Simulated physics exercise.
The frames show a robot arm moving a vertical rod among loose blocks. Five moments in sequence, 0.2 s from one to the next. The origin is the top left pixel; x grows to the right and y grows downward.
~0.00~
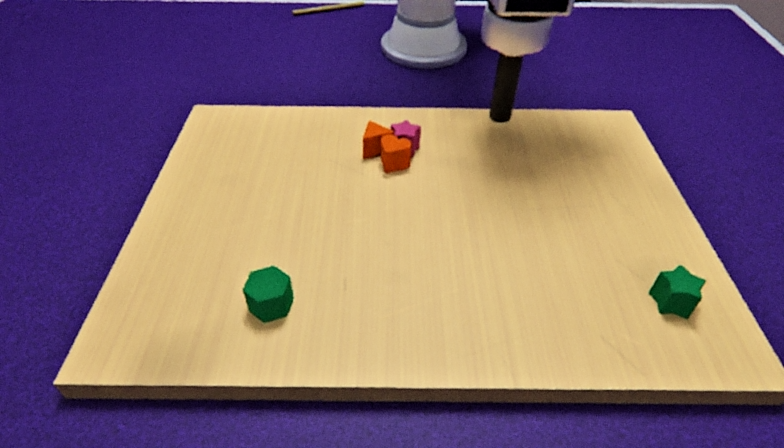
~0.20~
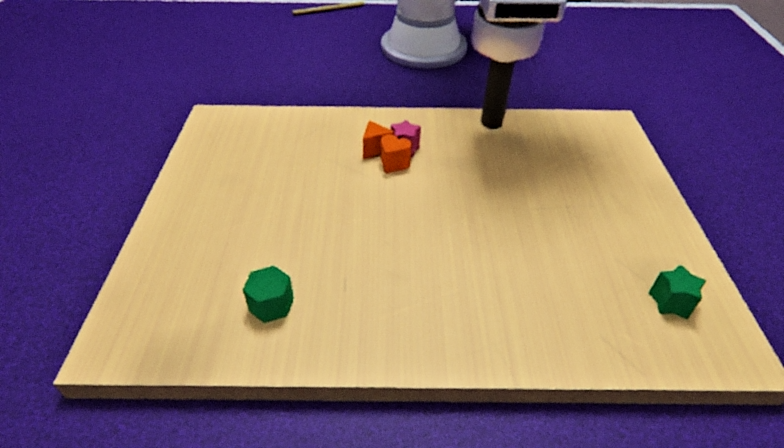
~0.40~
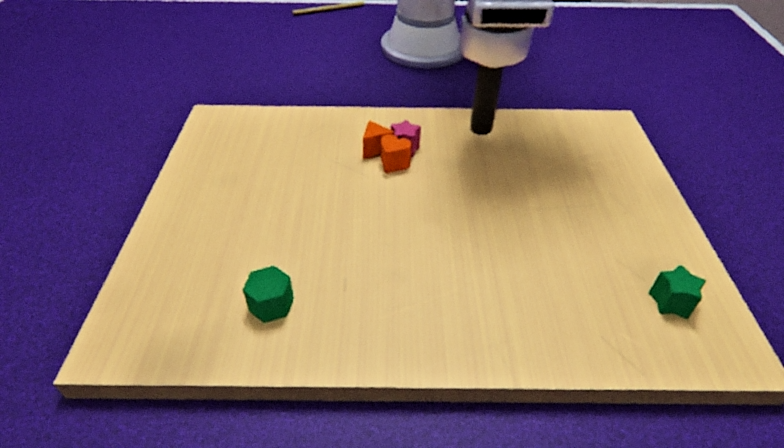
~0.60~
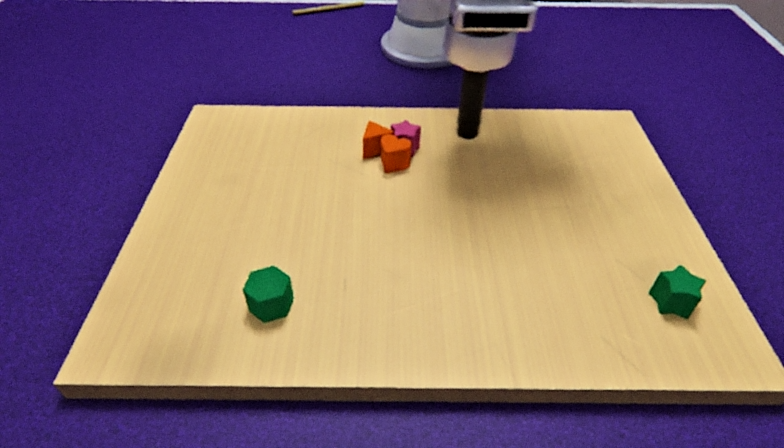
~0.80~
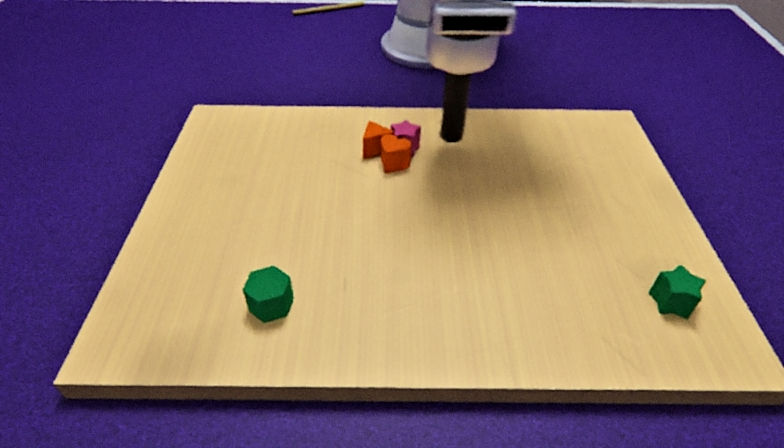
Robot arm moving a black vertical rod slowly left above a wooden board, orange, pink and green blocks staying still.
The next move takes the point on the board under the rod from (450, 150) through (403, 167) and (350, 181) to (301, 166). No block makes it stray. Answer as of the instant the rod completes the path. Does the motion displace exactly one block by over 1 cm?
Yes
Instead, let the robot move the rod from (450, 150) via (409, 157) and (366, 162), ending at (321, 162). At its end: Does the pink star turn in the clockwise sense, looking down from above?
The answer is yes.
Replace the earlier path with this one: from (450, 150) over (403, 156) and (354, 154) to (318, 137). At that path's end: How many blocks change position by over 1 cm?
That makes 3 blocks or more.
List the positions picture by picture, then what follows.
The first picture shows rod tip (500, 118); block tops, orange triangle (376, 129); orange heart block (394, 143); pink star (405, 128).
The second picture shows rod (492, 124); blocks unchanged.
The third picture shows rod (481, 130); blocks unchanged.
The fourth picture shows rod (467, 134); blocks unchanged.
The fifth picture shows rod (451, 137); orange triangle (376, 129); orange heart block (394, 143); pink star (405, 128).
On the path given first. One third of the way, rod (404, 154); orange triangle (371, 128); orange heart block (376, 145), turned 25° clockwise; pink star (403, 129), turned 40° clockwise.
Two thirds of the way, rod (349, 168); orange triangle (371, 128); orange heart block (346, 146); pink star (403, 129), turned 40° clockwise.
At the end, rod (299, 153); orange triangle (371, 128); orange heart block (339, 145), turned 180° clockwise; pink star (403, 129), turned 40° clockwise.
